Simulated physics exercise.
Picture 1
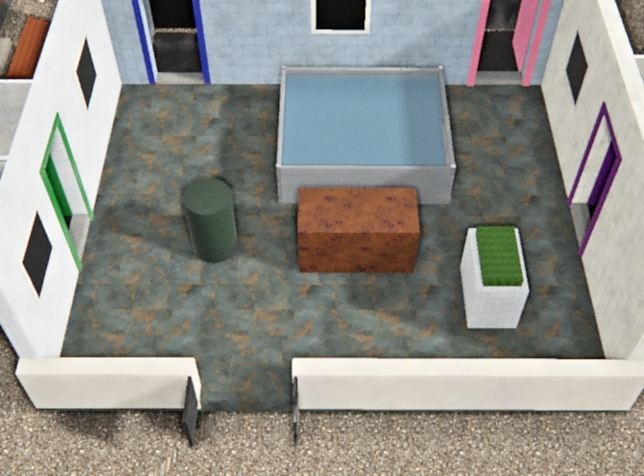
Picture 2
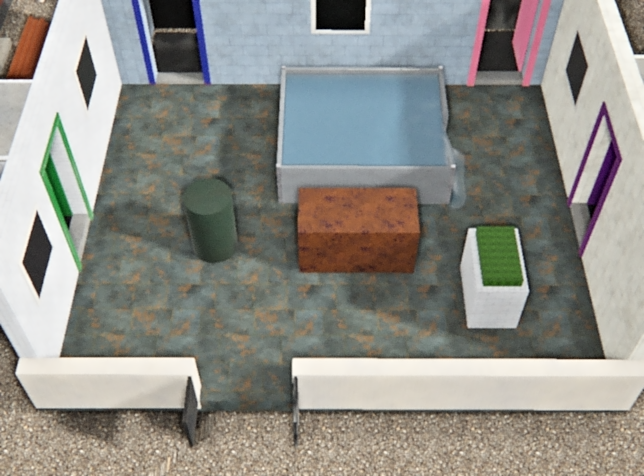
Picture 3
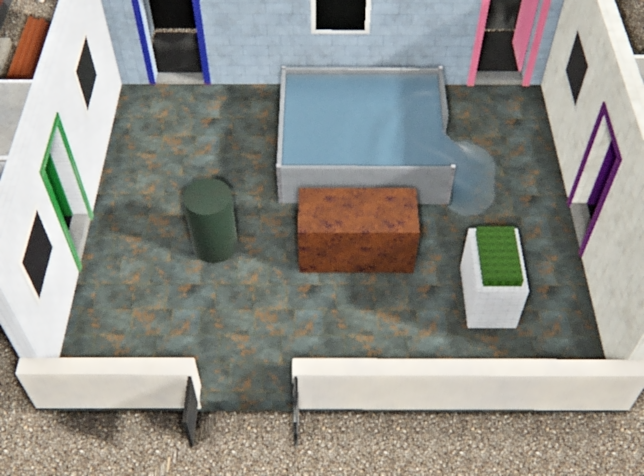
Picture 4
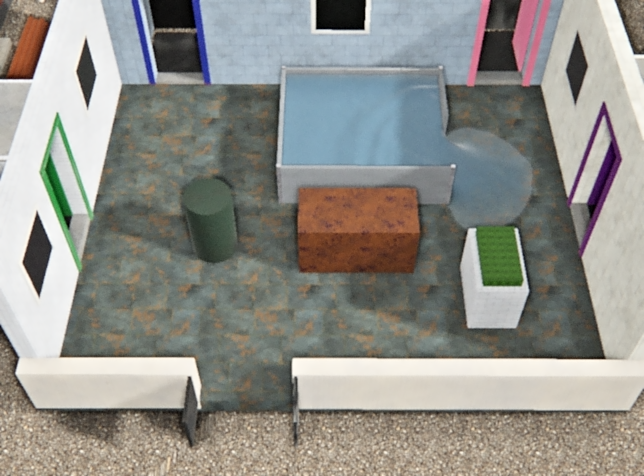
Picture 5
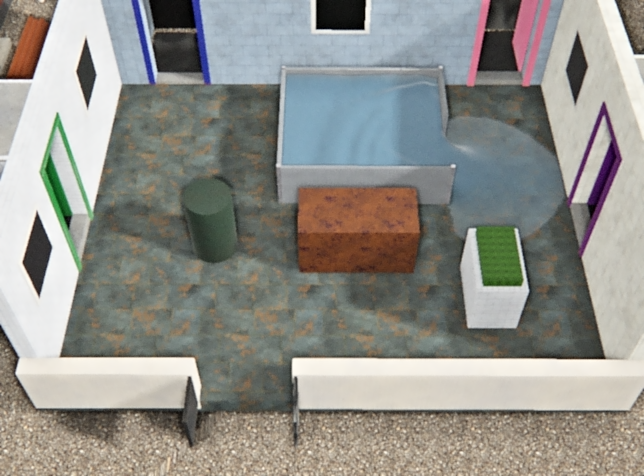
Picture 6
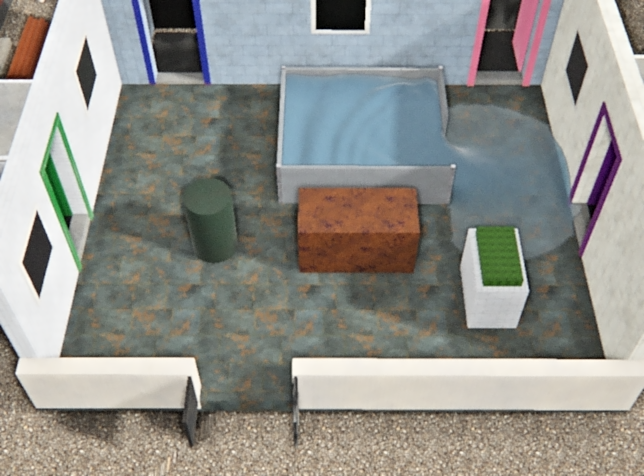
To begin with, a tank of water stands full and still in a walled yard with a green cylinder, a rusty-brown block and a grass-topped white planter. Water then pours from the tank's right side and spreads in a widening pool toward the purple-framed doorway and around the planter.
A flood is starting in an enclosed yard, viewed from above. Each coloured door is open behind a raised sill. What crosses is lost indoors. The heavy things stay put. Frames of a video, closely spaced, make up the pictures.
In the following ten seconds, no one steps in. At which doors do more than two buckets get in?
In order: The blue door stays within two buckets of inflow; the green door stays within two buckets of inflow; the pink door passes two buckets of inflow; the purple door passes two buckets of inflow.
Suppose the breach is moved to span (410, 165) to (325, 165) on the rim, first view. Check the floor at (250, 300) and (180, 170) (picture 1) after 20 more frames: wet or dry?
Soaked, Soaked.
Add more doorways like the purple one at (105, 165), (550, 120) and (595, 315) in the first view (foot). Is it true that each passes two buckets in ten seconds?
Stays below the line; crosses the line; crosses the line.
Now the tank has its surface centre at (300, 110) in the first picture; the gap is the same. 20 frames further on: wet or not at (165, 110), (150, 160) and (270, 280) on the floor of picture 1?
As listed: Clear, dry, no water.
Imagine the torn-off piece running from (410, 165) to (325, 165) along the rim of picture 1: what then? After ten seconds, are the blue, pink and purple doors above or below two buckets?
Result - blue door: Beyond the limit; pink door: Within bounds; purple door: Beyond the limit.
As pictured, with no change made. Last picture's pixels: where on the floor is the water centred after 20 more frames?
I'd put my finger on (417, 178).
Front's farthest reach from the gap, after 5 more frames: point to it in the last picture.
Farthest reach: About (585, 320).
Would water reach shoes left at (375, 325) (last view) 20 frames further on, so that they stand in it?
Looking there, it would be swamped.
A moment on, water covers 15 % of the floor; the blue door not reached, the green door not reached, the pink door wet at the sill, nothing in, the purple door over two buckets in.
Next, water covers 25 % of the floor; the blue door not reached, the green door not reached, the pink door over two buckets in, the purple door far over two buckets in.
Then, water covers 40 % of the floor; the blue door not reached, the green door not reached, the pink door far over two buckets in, the purple door far over two buckets in.
Later, water covers 75 % of the floor; the blue door wet at the sill, nothing in, the green door wet at the sill, nothing in, the pink door far over two buckets in, the purple door far over two buckets in.
In the end, water covers 95 % of the floor; the blue door wet at the sill, nothing in, the green door wet at the sill, nothing in, the pink door far over two buckets in, the purple door far over two buckets in.
